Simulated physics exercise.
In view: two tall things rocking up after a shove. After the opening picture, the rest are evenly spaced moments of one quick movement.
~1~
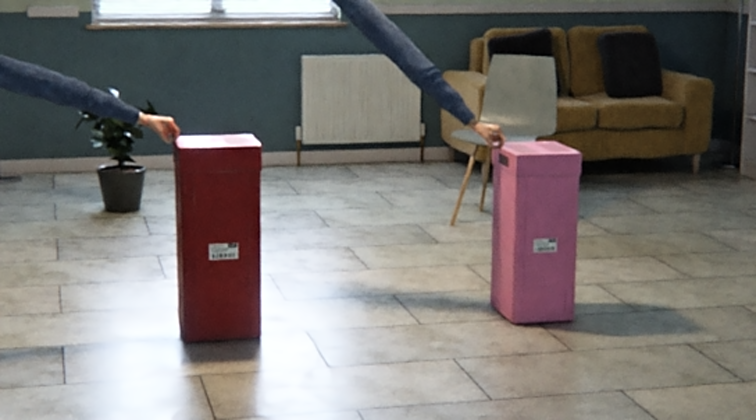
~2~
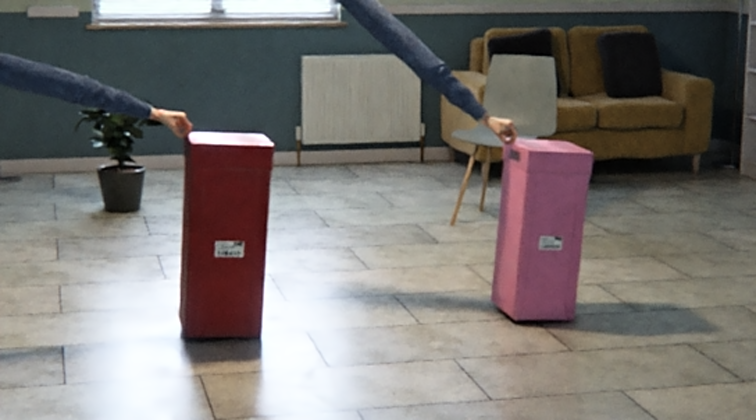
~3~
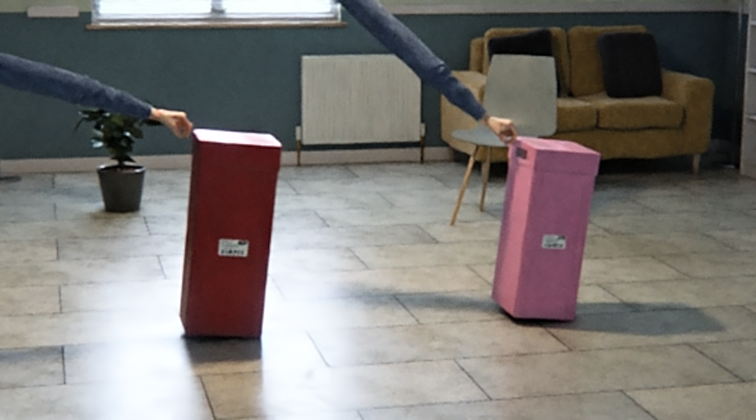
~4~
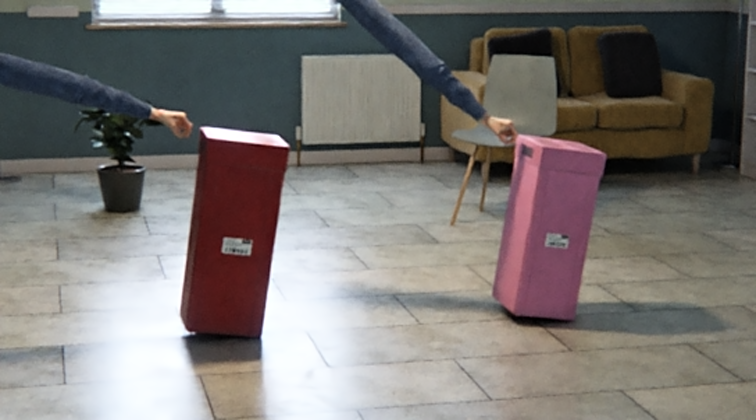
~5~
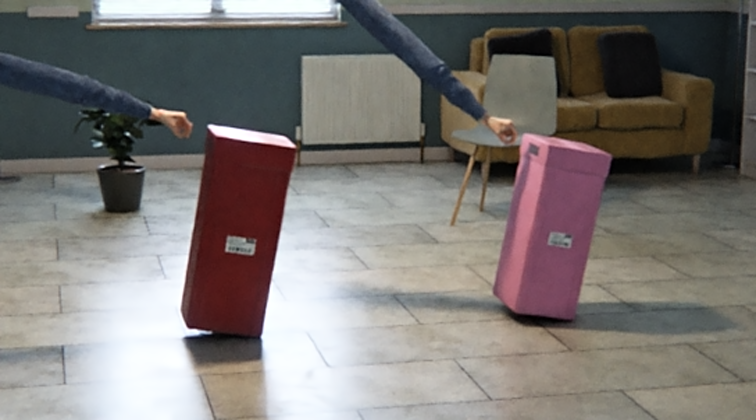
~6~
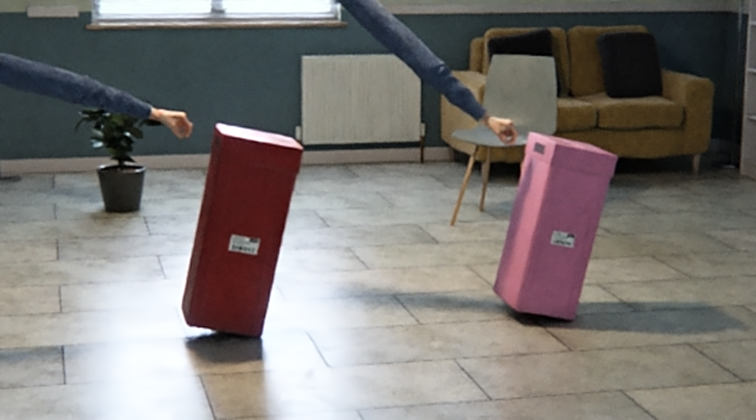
Two outstretched arms pushed at the tops of a tall red box and a tall pink box on a tiled floor, and both boxes leaned steadily further to the right, away from the hands.
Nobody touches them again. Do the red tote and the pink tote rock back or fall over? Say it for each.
As it turns out, the red tote falls over and the pink tote falls over.
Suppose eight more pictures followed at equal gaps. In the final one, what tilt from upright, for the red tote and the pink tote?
It would show 25° and 25°.
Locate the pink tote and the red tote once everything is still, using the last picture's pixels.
Near (643, 276) and (354, 287).
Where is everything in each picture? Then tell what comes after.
In the first frame, red tote (218, 238) upright; pink tote (534, 232) upright.
In the second frame, red tote (224, 235) 3° off upright; pink tote (540, 229) 4° off upright.
In the third frame, red tote (228, 234) 6° off upright; pink tote (543, 228) 6° off upright.
In the fourth frame, red tote (232, 233) 8° off upright; pink tote (547, 227) 9° off upright.
In the fifth frame, red tote (236, 232) 10° off upright; pink tote (550, 227) 11° off upright.
In the sixth frame, red tote (240, 231) 12° off upright; pink tote (553, 226) 13° off upright.
Then, 0.28 s after the last picture, red tote 37° off upright near (284, 231); pink tote 38° off upright near (590, 227).
At rest, the red tote goes down on its side, near (354, 287); the pink tote goes down on its side, near (643, 276).
